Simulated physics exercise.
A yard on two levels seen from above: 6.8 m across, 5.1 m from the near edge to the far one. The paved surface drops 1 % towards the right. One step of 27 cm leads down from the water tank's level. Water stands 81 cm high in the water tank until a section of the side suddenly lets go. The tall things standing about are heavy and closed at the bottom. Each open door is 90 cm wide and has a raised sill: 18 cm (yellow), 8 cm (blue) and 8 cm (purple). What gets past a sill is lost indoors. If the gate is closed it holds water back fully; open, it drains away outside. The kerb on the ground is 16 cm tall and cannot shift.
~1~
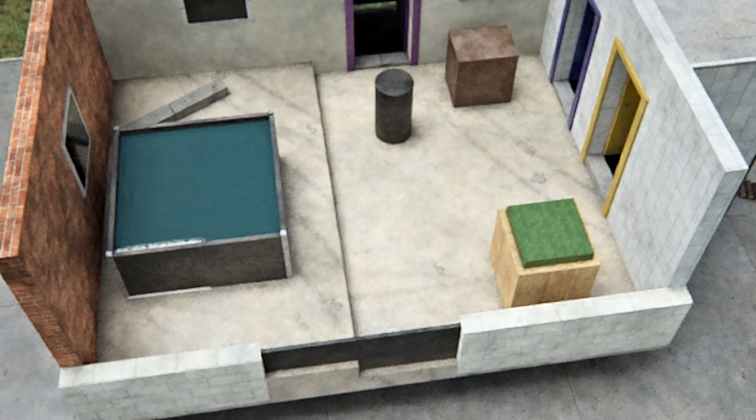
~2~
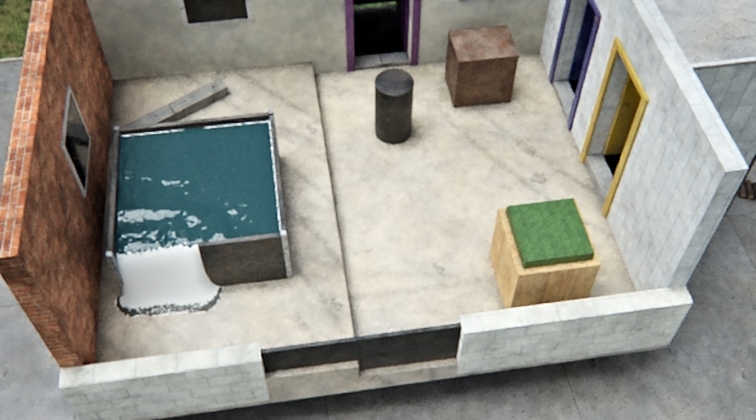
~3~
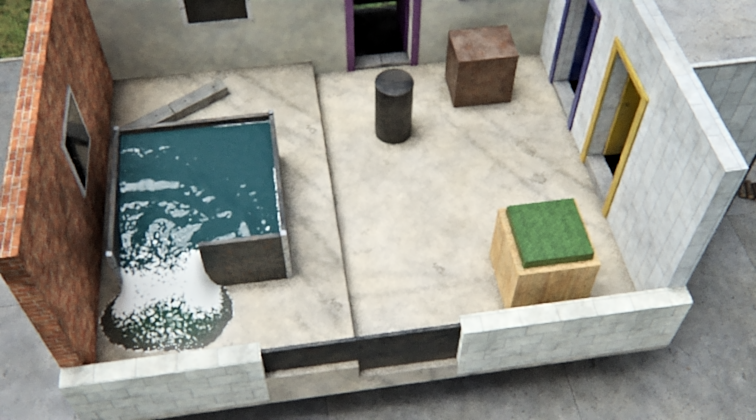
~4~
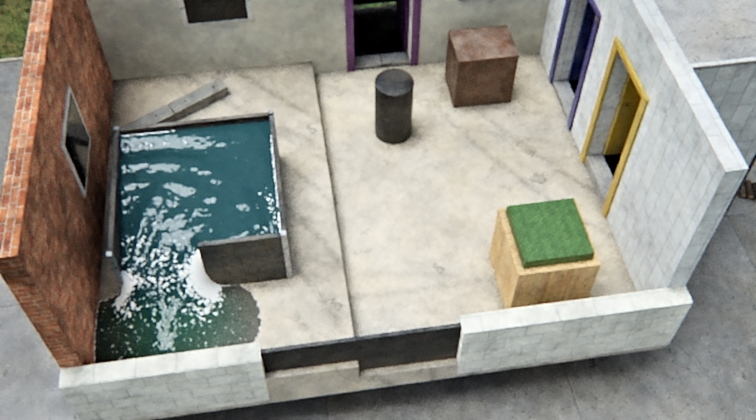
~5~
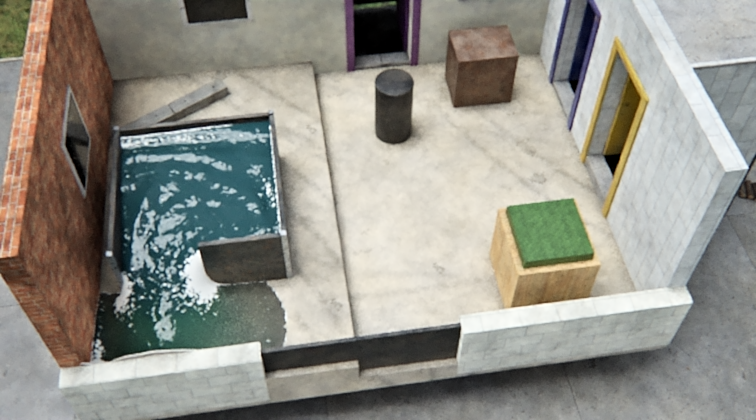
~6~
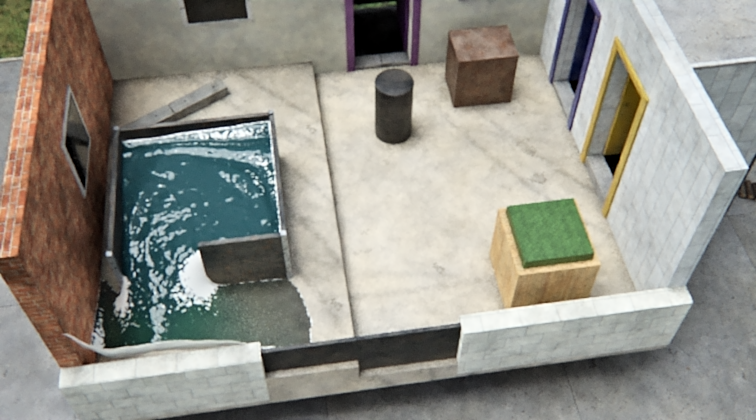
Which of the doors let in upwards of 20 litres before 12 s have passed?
Within that time: At the yellow door it stays under the limit; at the blue door it goes over the limit; at the purple door it passes the limit.
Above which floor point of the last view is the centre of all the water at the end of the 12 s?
Around (392, 204).
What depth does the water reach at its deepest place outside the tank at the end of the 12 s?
About 22 cm.
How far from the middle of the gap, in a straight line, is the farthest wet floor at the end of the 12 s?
Some 7.0 m out.
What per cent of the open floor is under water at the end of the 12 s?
Near 95 per cent is wet.
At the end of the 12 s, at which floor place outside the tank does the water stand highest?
Around (643, 321).
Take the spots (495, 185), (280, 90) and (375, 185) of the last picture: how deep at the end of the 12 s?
In that order: 9, 2 and 11 cm.
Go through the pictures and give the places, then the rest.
The first frame shows still water, 81 cm deep, in the water tank at (197, 183).
In the second frame, the front is at (120, 300), 0.6 m from the gap at (166, 277); 0.2 m2 of floor is under water; 81 cm left at the back of the water tank.
In the third frame, water pours out at (166, 278) and has run 0.9 m, to (210, 336); deepest outside 46 cm, 81 cm at the water tank's back.
In the fourth frame, the front is at (232, 364), 1.4 m from the gap at (167, 279); 1.9 m2 of floor is under water; 80 cm left at the back of the water tank.
In the fifth frame, the front is at (273, 359), 1.7 m from the gap at (166, 279); 2.3 m2 of floor is under water; 73 cm left at the back of the water tank.
In the sixth frame, the front is at (309, 354), 2.0 m from the gap at (166, 279); 2.5 m2 of floor is under water; 68 cm left at the back of the water tank.
A moment later water covers 15 % of the floor and is deepest (68 cm) near (143, 376); yellow door not reached, blue door not reached, purple door not reached.
Soon after water covers 35 % of the floor and is deepest (51 cm) near (95, 382); yellow door not reached, blue door not reached, purple door not reached.
Next water covers 70 % of the floor and is deepest (34 cm) near (95, 382); yellow door 15 cm at the sill, 0 L in, blue door 14 cm at the sill, 0 L in, purple door not reached.
Later on water covers 90 % of the floor and is deepest (22 cm) near (539, 62); yellow door 9 cm at the sill, 0 L in, blue door 19 cm at the sill, 91 L in, purple door 10 cm at the sill, 13 L in.
At the end water covers 95 % of the floor and is deepest (22 cm) near (643, 321); yellow door 11 cm at the sill, 0 L in, blue door 15 cm at the sill, 212 L in, purple door 11 cm at the sill, 57 L in.
